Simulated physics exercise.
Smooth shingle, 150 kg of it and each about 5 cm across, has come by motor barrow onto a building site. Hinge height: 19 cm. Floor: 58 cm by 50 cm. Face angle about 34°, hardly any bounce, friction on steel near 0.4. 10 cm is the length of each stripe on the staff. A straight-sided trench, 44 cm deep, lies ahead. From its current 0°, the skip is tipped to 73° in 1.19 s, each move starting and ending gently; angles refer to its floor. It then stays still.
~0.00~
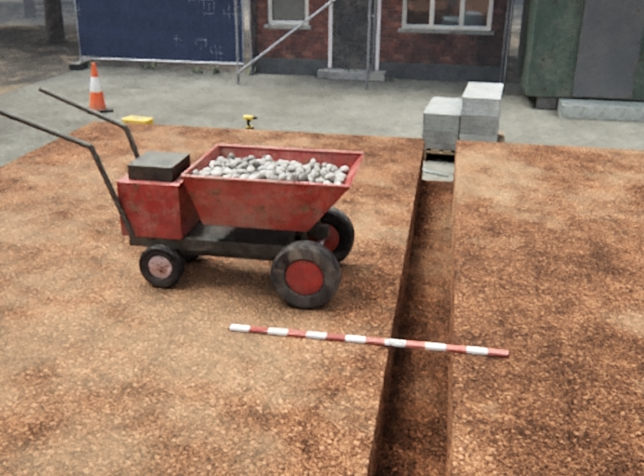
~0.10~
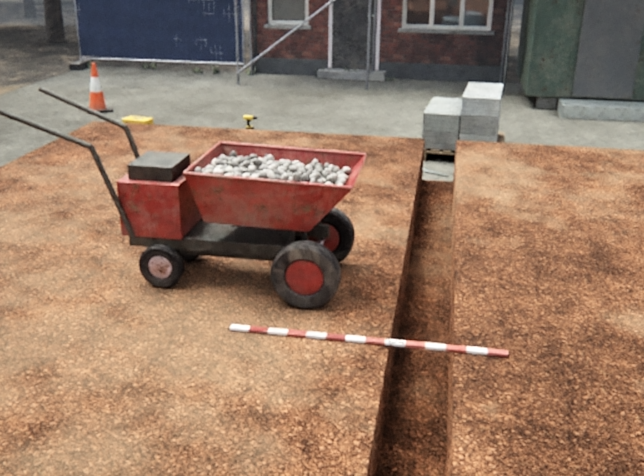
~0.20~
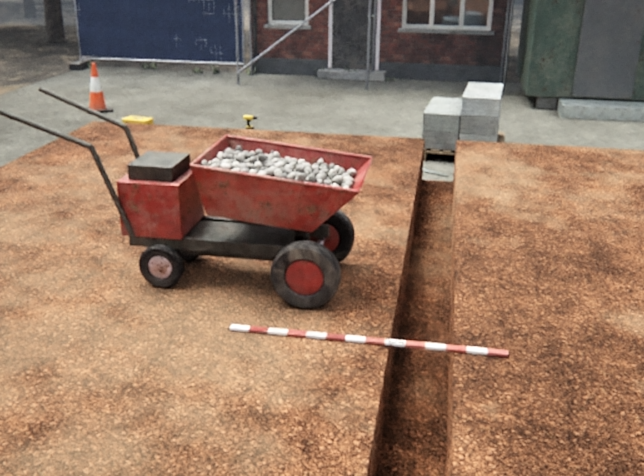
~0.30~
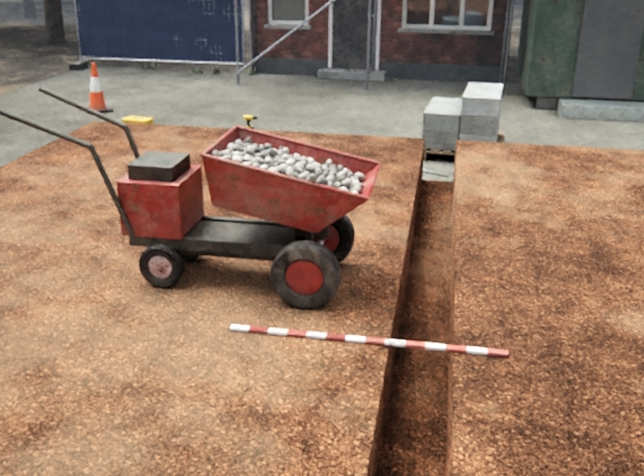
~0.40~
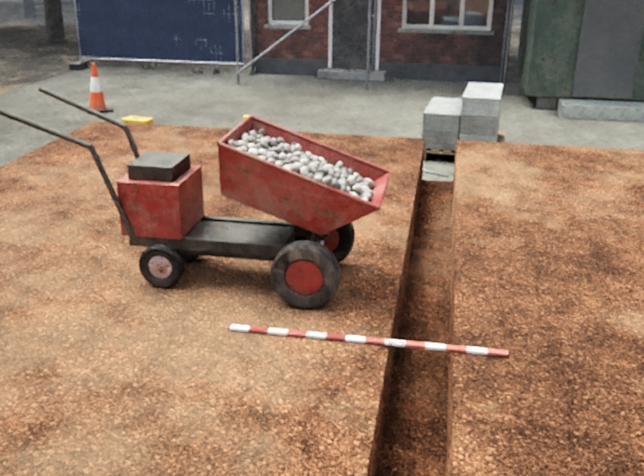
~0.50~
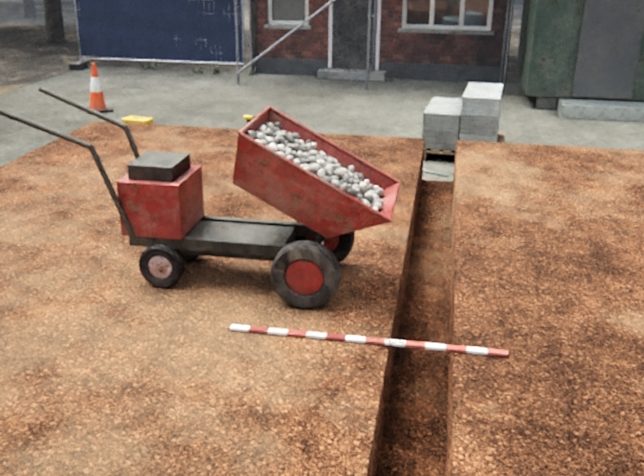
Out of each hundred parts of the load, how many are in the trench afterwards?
About 68 out of 100.
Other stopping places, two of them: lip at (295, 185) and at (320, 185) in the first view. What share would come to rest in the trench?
Some 75 and some 100 per cent, in that order.
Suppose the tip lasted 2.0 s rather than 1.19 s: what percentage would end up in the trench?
Close to 75 per cent then.
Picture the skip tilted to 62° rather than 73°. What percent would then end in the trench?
Some 65% would finish there.
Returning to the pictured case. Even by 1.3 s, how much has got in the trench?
40 per cent, give or take.
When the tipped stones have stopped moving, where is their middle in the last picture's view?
(438, 344).
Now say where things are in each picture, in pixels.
In the first frame, the skip is at 0°, its lip at (349, 187); the top of the load is at (271, 166).
In the second frame, the skip is at 1°, its lip at (351, 188); the top of the load is at (264, 164); the stones move at 0.2 m/s on average.
The third frame shows lip at (358, 192), floor tilted 6°, highest stones at (240, 157); the stones move at 0.4 m/s on average.
The fourth frame shows lip at (368, 199), floor tilted 12°, highest stones at (244, 148); the stones move at 0.6 m/s on average.
In the fifth frame, the skip is at 19°, its lip at (379, 208); the top of the load is at (255, 139); the stones move at 0.7 m/s on average.
The sixth frame shows lip at (390, 221), floor tilted 28°, highest stones at (267, 129); the stones move at 0.8 m/s on average.
After 0.9 s the floor is at 61°; 99 % in the skip, 1 % in the trench; the foremost stones are at (426, 262).
After 1.3 s the floor is at 73°; 37 % in the skip, 40 % in the trench, 23 % past the trench; the foremost stones are at (530, 294).
After 1.6 s the floor is at 73°; 9 % in the skip, 59 % in the trench, 32 % past the trench; the foremost stones are at (627, 313).
After 3.6 s the floor is at 73°; 0 % in the skip, 68 % in the trench, 32 % past the trench; the foremost stones are past the picture's edge.
